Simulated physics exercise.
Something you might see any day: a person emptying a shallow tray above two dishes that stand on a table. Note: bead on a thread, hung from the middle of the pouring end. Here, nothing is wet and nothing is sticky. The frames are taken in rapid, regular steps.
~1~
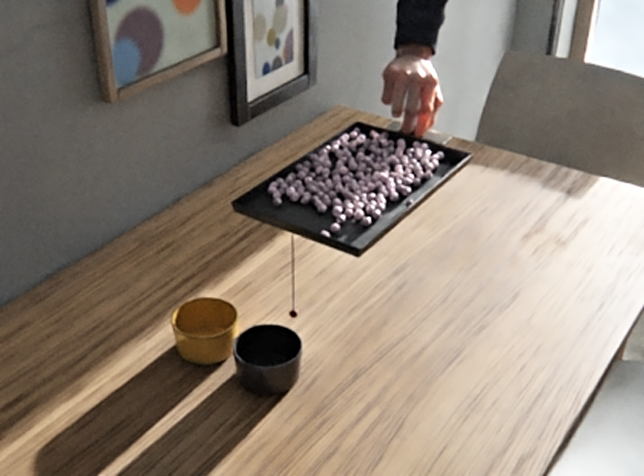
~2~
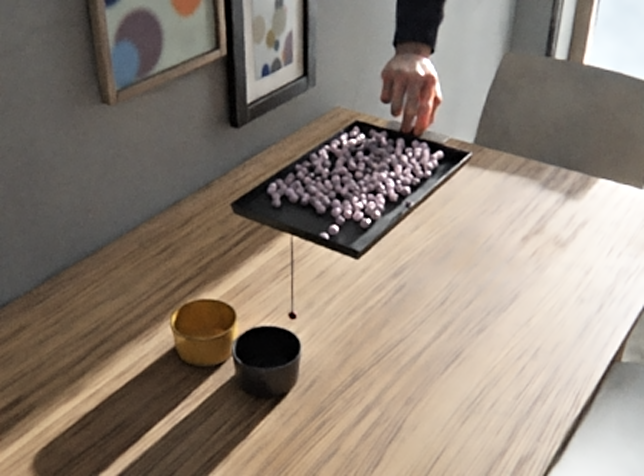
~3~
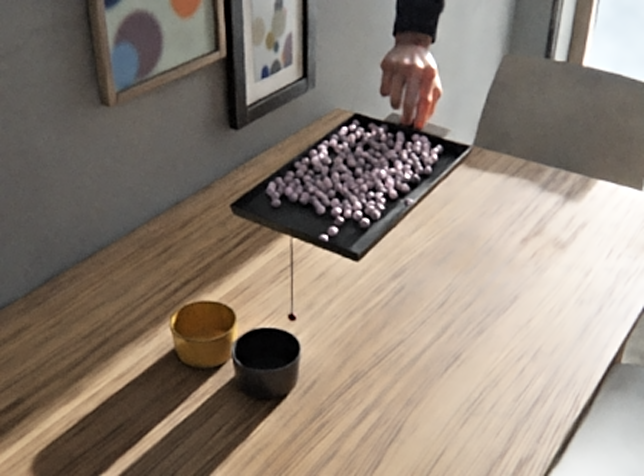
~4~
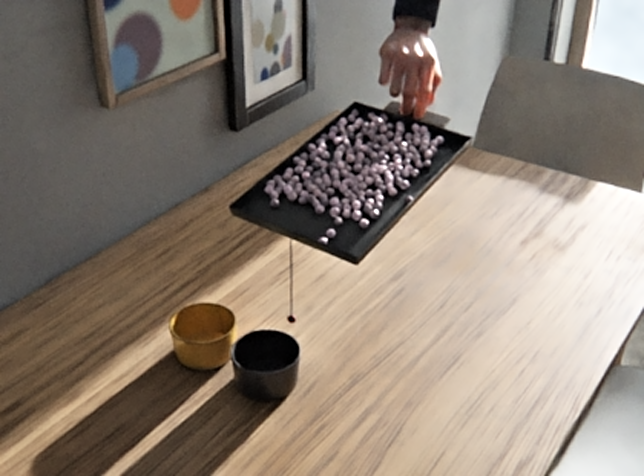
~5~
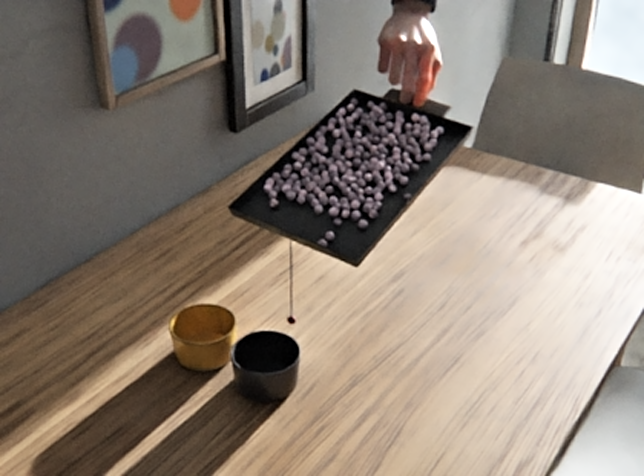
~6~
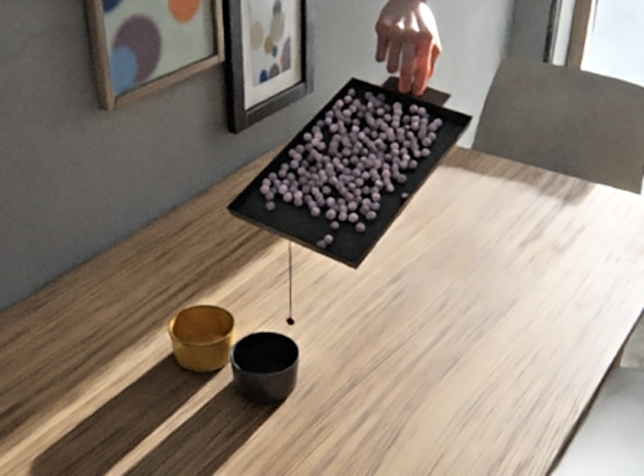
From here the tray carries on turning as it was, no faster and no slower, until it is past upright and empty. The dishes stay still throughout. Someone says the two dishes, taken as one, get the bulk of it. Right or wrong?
Wrong, they get less than half.
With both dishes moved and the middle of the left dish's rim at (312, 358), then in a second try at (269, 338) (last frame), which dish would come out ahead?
The first time it is the dish to the left, and the second time it is the dish to the right.
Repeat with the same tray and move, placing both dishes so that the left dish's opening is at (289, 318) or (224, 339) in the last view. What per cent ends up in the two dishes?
It would be roughly 0 per cent, followed by roughly 50 per cent.
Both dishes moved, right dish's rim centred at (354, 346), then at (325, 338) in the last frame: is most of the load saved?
At place one the minor share; at place two the minor share.
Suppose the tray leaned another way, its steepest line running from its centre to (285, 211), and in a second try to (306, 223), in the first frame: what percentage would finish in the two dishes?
You'd see roughly 60 per cent the first time and 60 per cent the second.
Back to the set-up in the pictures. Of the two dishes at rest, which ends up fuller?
Result: The right of the two takes it.
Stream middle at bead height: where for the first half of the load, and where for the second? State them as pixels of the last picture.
At (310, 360) for the first part, then at (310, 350) for the others.
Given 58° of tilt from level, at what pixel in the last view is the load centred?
(316, 236).
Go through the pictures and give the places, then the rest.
In the first picture, corners of the pouring end at (235, 202) and (359, 247), level; middle of the load at (359, 176), sugar pearls; left dish at (184, 346); right dish at (247, 376); bead on its thread at (293, 314).
In the second picture, corners of the pouring end at (234, 203) and (358, 249), level; middle of the load at (359, 176).
In the third picture, corners of the pouring end at (233, 204) and (358, 252), tipped barely, lowest at the right corner; middle of the load at (358, 173).
In the fourth picture, corners of the pouring end at (232, 206) and (357, 256), tipped a little, lowest at the right corner; middle of the load at (358, 168).
In the fifth picture, corners of the pouring end at (231, 206) and (357, 258), tipped a little, lowest at the right corner; middle of the load at (357, 163).
In the sixth picture, corners of the pouring end at (230, 207) and (355, 261), tipped clearly, lowest at the right corner; middle of the load at (355, 161), most on the move; left dish at (181, 354); right dish at (244, 384).
Soon after the last picture, tray tipped steeply; most on the tray; a stray few in the right dish; a small part outside both; about a quarter in the air.
A little later, tray tipped right over; a small part on the tray; about a quarter in the right dish; about half outside both; a small part in the air.
Later still, tray tipped past a quarter turn; about a quarter in the right dish; most outside both.
By the end, tray tipped past a quarter turn; about a quarter in the right dish; none in the left dish; most outside both.
